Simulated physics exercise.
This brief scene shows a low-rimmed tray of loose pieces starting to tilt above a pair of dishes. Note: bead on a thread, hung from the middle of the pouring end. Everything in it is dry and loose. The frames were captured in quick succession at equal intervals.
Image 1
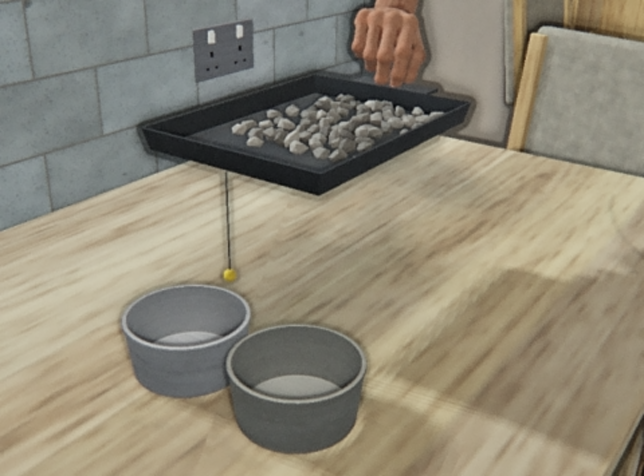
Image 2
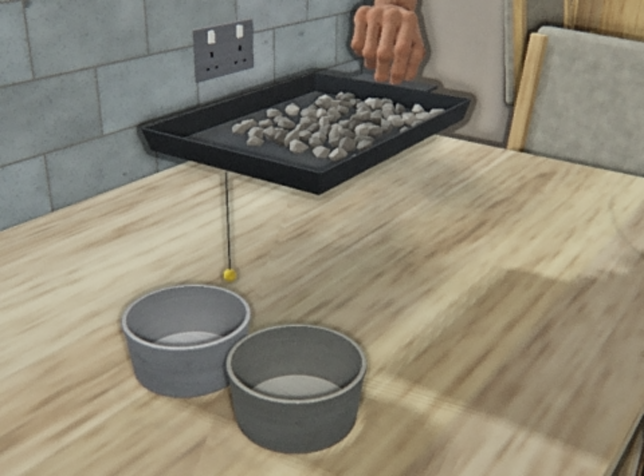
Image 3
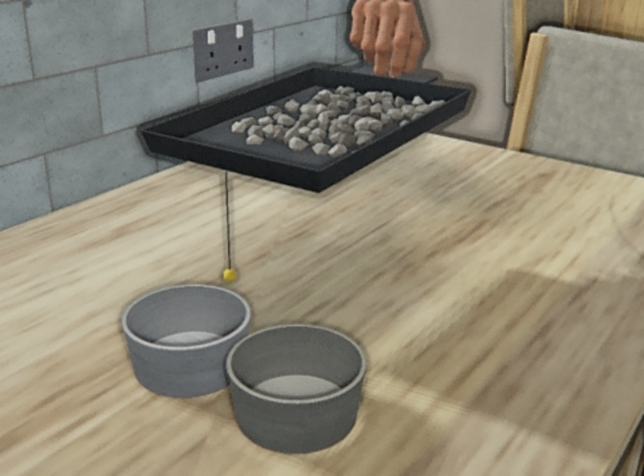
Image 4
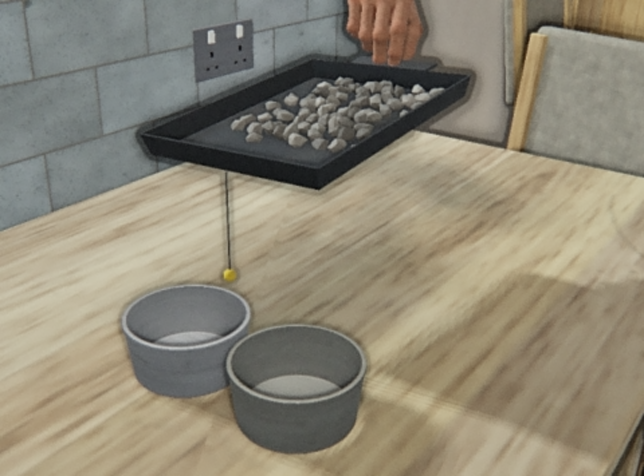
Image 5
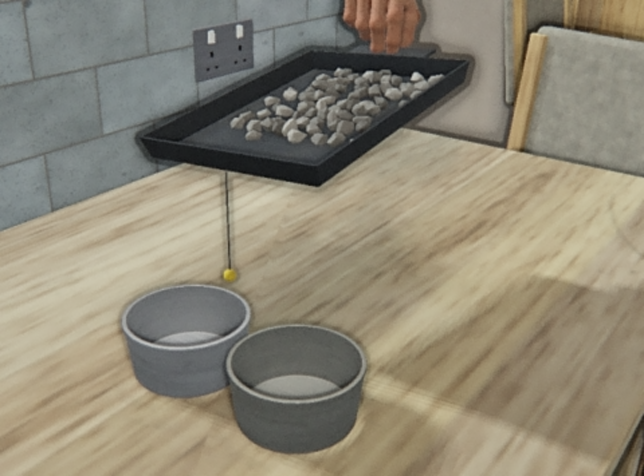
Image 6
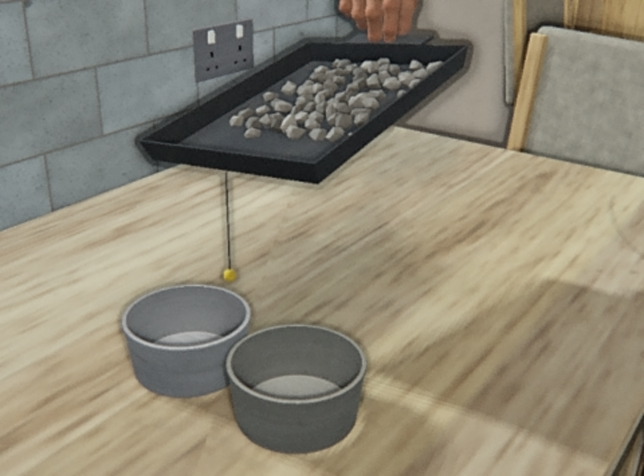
Above two grey dishes on a wooden table, a hand slowly tilts a tray of gravel.
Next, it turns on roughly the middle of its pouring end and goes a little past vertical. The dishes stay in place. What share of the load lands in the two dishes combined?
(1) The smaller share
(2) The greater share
Answer: 1.
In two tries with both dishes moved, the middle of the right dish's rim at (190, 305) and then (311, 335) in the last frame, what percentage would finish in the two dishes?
50% for the first placement, 20% for the second.
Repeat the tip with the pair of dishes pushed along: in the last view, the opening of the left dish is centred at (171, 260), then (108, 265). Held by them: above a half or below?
At place one the bulk; at place two the bulk.
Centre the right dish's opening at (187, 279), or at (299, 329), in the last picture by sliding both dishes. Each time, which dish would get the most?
The one at right the first time, the one at left the second.
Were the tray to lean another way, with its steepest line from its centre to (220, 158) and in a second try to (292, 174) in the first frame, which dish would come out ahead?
The first try goes to the one on the left and the second to the one on the right.
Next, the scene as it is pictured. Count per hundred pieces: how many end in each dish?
Roughly 10 in a hundred end in the left dish and roughly 0 in a hundred in the right dish.
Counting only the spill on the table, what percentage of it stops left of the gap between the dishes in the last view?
Roughly 100 percent.
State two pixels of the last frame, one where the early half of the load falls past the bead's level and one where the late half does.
(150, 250) for the early half, (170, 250) for the late half.
Soon after the last picture, tray tipped steeply; nearly all on the tray; a stray few in the air.
A little later, tray tipped right over; about half on the tray; a stray few in the left dish; about a quarter outside both; a small part in the air.
Later still, tray tipped past a quarter turn; a small part in the left dish; nearly all outside both.
At rest, tray tipped past a quarter turn; none in the right dish; a small part in the left dish; nearly all outside both.
